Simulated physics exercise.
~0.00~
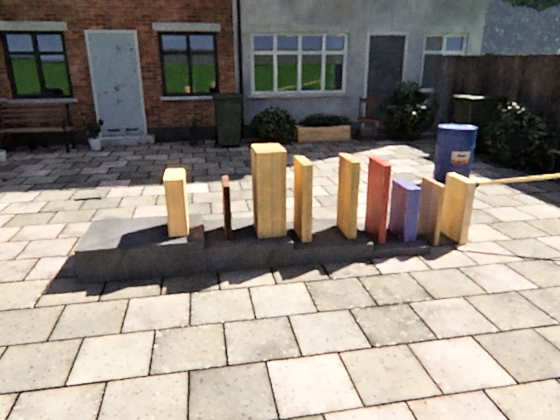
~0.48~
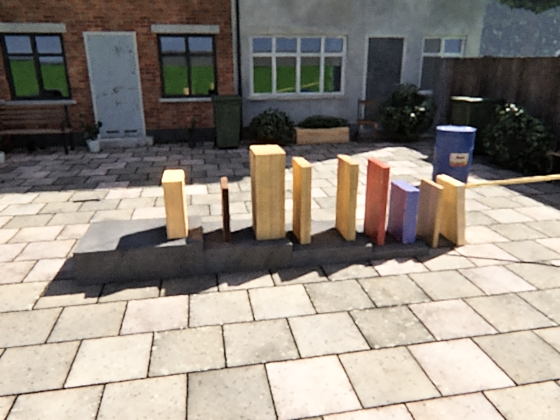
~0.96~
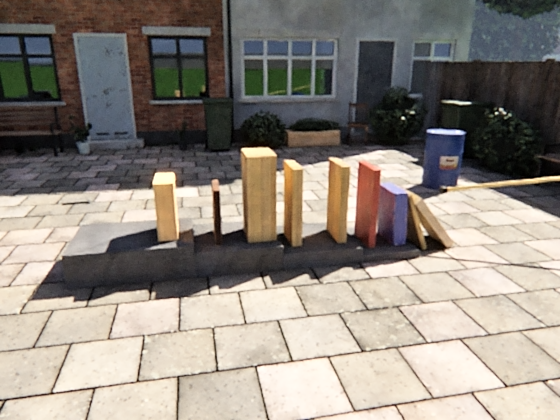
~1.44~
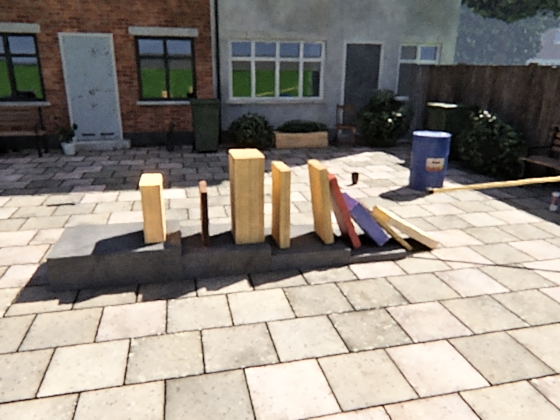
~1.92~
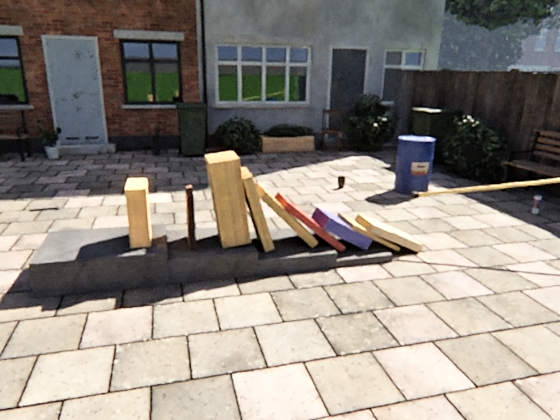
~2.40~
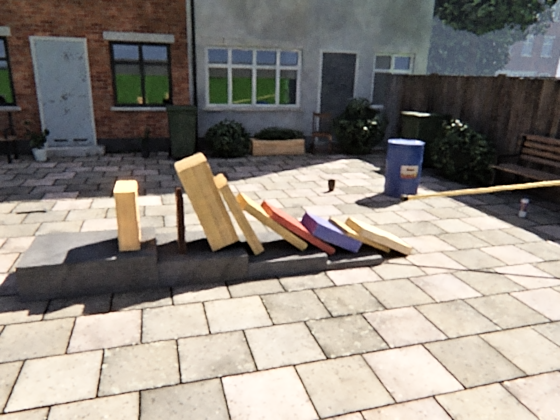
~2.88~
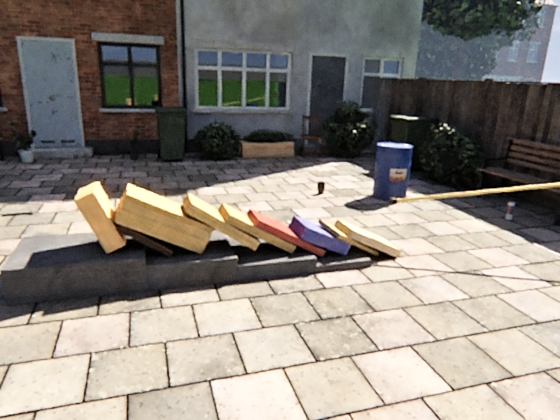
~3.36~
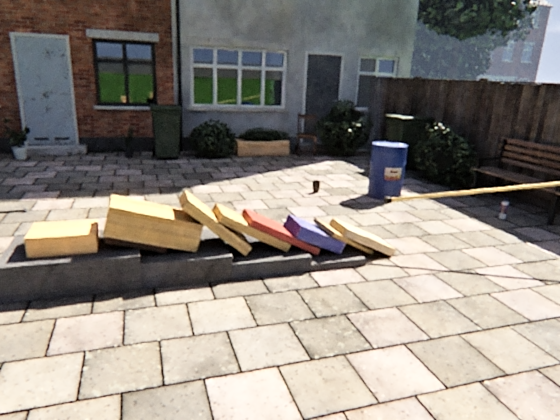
In the video, upright boards of differing sizes, including a red and a blue one, stand on low steps in a paved yard; starting beside a pole at the right, they topple leftward one after another until all lie fallen, many overlapping, as the view pans slightly right.
